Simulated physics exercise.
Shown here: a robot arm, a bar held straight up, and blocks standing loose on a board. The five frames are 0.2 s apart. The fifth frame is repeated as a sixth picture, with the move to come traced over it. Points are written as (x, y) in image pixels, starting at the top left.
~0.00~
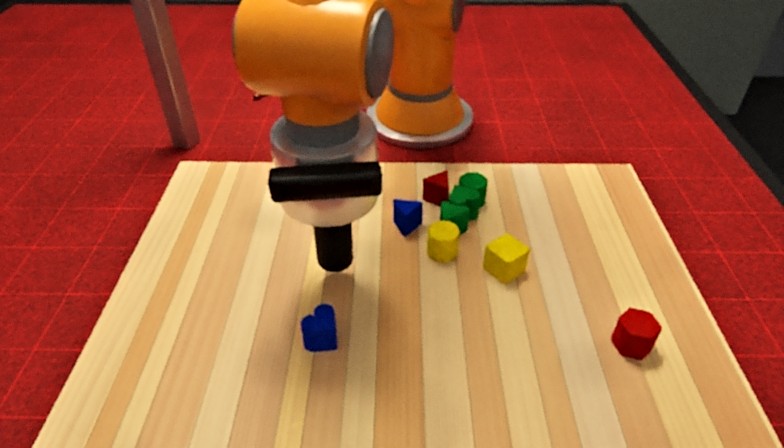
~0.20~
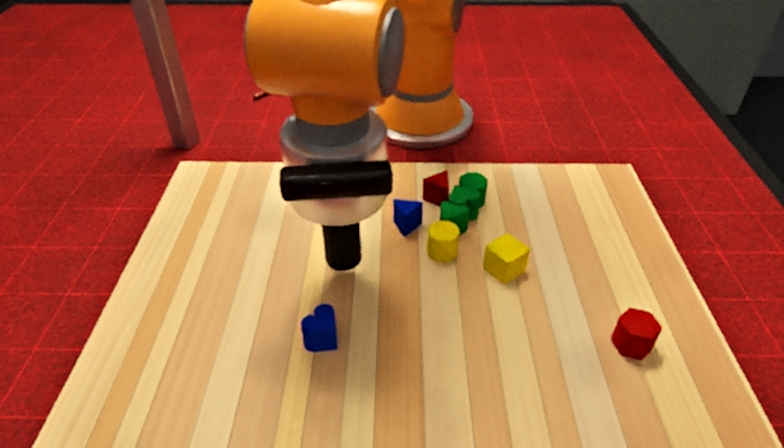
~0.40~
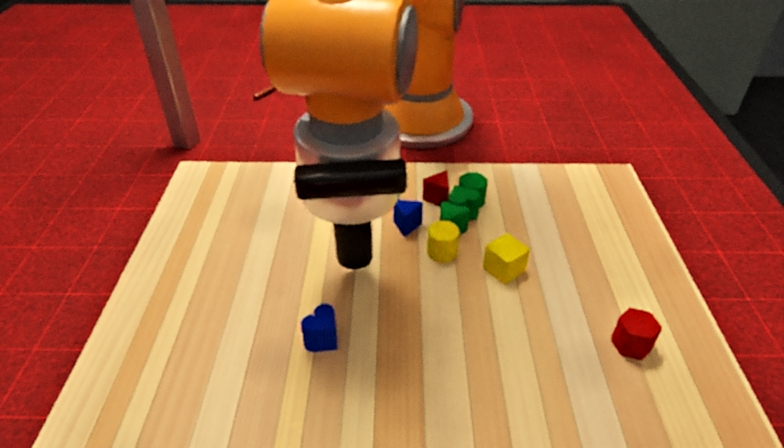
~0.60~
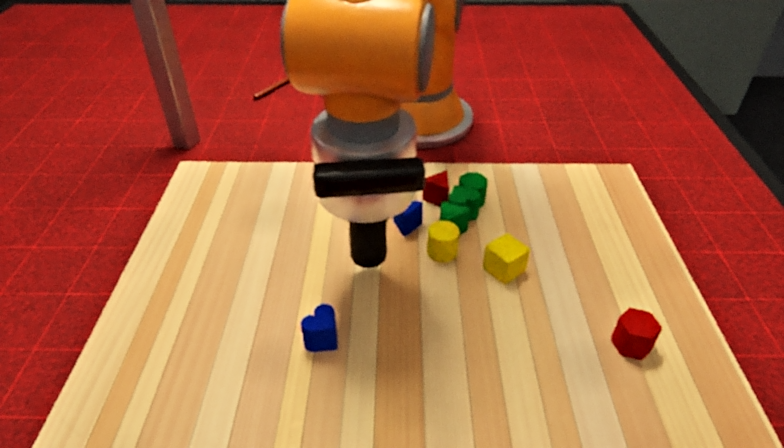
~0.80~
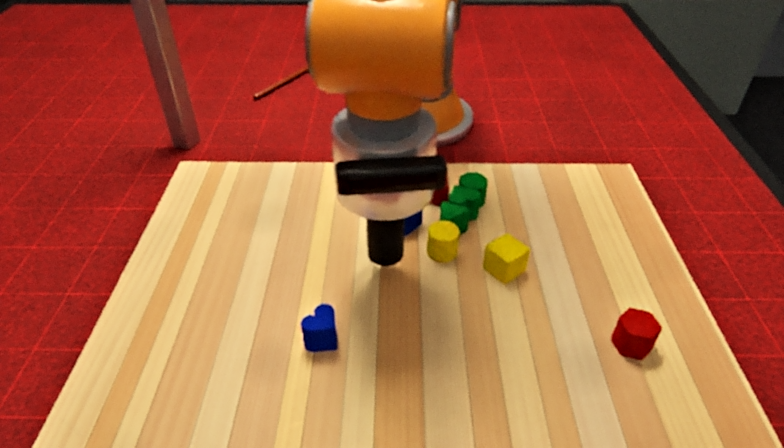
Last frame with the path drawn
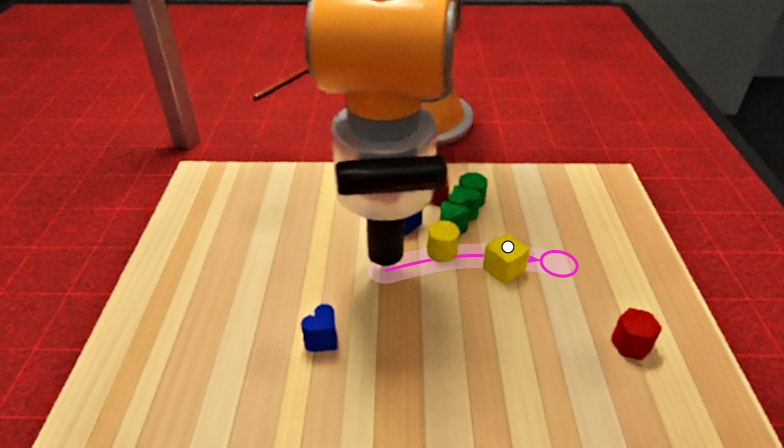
An orange robot arm moves its black bar right across the board, touching no blocks.
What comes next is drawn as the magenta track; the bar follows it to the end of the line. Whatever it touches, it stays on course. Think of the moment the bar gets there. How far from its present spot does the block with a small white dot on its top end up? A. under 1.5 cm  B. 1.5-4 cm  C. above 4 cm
Option C.
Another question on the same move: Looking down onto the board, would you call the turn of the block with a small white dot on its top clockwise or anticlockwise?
My prediction: CW.
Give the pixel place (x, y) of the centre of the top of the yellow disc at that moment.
Close to (504, 213).
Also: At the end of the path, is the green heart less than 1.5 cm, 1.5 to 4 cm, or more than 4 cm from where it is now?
Once the path is done, the green heart lies within 1.5 cm of its present place.
The line goes from (386, 271) by way of (442, 258) and (499, 256) to (559, 263); the dot is on the yellow square piece.
One third of the way, bar at (444, 243); yellow disc at (469, 223).
Two thirds of the way, bar at (504, 241); yellow disc at (503, 213); yellow square piece at (531, 253), turned 15° clockwise.
At the end, bar at (563, 248); yellow disc at (504, 213); green three-sided block unmoved; green heart unmoved; yellow square piece at (558, 264), turned 50° clockwise.
